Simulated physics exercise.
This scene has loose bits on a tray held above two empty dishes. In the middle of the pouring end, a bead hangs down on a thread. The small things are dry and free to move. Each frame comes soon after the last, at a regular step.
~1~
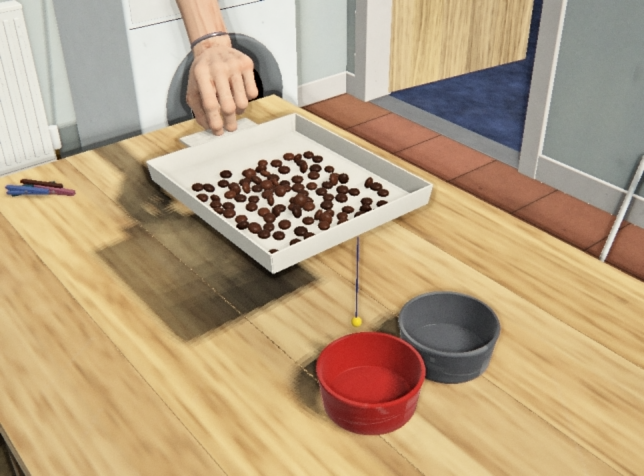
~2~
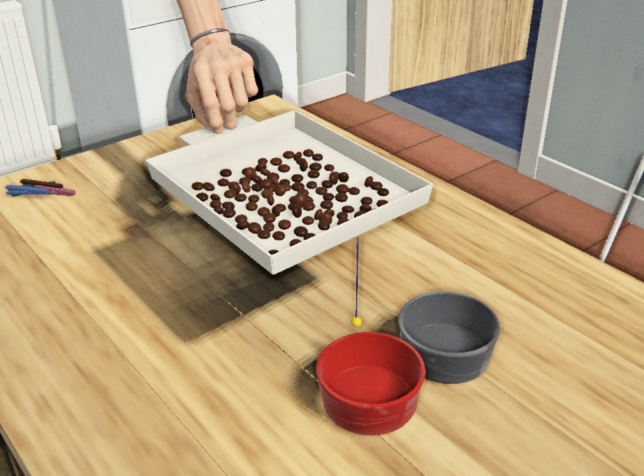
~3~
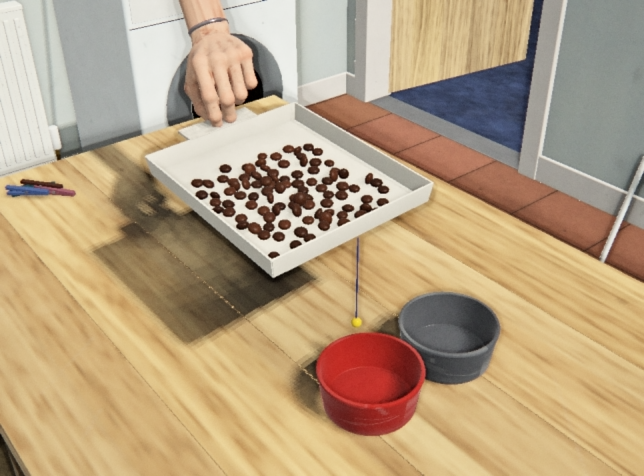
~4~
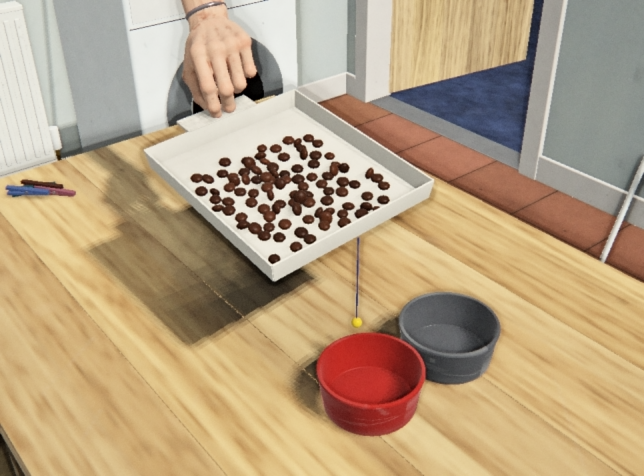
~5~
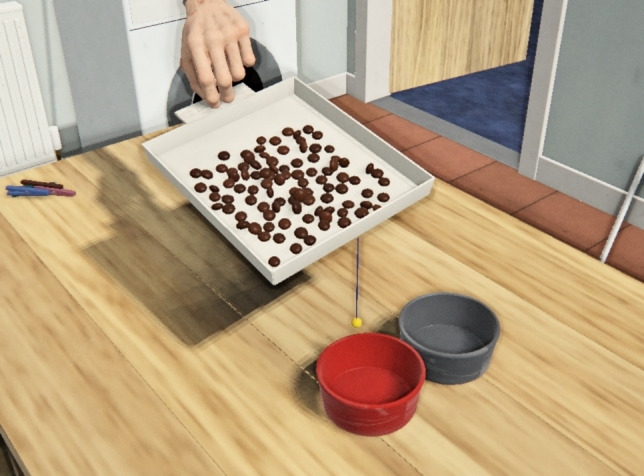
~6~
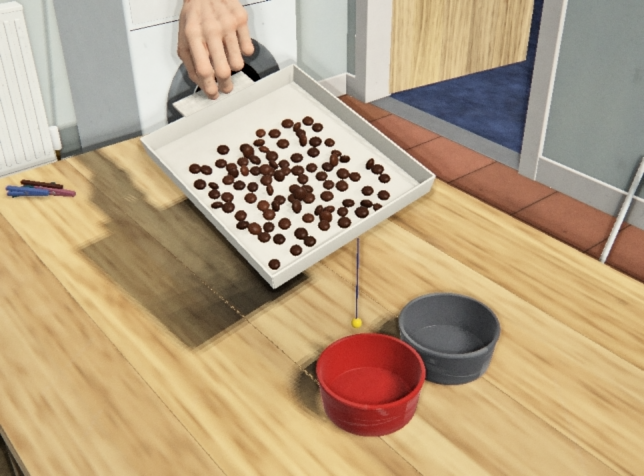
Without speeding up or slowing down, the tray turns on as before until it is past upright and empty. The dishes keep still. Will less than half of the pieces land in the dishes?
So the dishes mostly fail at catching it, really.
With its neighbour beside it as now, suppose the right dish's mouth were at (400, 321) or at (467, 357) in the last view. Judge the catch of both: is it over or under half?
The first time it's higher than half, the second time lower than half.
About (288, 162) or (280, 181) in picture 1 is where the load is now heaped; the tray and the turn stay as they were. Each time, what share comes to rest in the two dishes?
The first start gives 0 percent and the second 0 percent.
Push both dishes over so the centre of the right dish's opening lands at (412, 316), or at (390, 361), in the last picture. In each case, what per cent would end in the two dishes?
You'd get near 50 per cent and afterwards near 30 per cent.
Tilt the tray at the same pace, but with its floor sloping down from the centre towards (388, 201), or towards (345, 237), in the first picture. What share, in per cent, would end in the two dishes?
Respectively 40 % and 70 %.
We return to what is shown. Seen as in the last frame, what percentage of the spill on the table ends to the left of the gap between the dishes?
Left fraction: Around 100 per cent.
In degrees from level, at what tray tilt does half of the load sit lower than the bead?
Roughly 100 degrees at that moment.
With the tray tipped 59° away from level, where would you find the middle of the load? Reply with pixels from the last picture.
(288, 234).
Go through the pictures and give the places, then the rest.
The first picture shows corners of the pouring end at (272, 253) and (429, 185), level; middle of the load at (280, 191), flat chocolate drops; left dish at (406, 410); right dish at (484, 360); bead on its thread at (356, 322).
The second picture shows corners of the pouring end at (272, 254) and (429, 184), level; middle of the load at (280, 191).
The third picture shows corners of the pouring end at (272, 258) and (429, 182), tipped barely, lowest at the left corner; middle of the load at (280, 188).
The fourth picture shows corners of the pouring end at (273, 263) and (430, 180), tipped a little, lowest at the left corner; middle of the load at (280, 184).
The fifth picture shows corners of the pouring end at (273, 268) and (430, 178), tipped a little, lowest at the left corner; middle of the load at (280, 180).
The sixth picture shows corners of the pouring end at (273, 273) and (431, 176), tipped clearly, lowest at the left corner; middle of the load at (279, 176); left dish at (406, 411); right dish at (484, 361).
Soon, tray tipped steeply; all on the tray.
A while on, tray tipped right over; about half on the tray; a stray few in the left dish; about half outside both; a small part in the air.
Towards the end, tray tipped past a quarter turn; a stray few on the tray; a small part in the left dish; nearly all outside both.
Finally, tray tipped past a quarter turn; a small part in the left dish; none in the right dish; nearly all outside both.
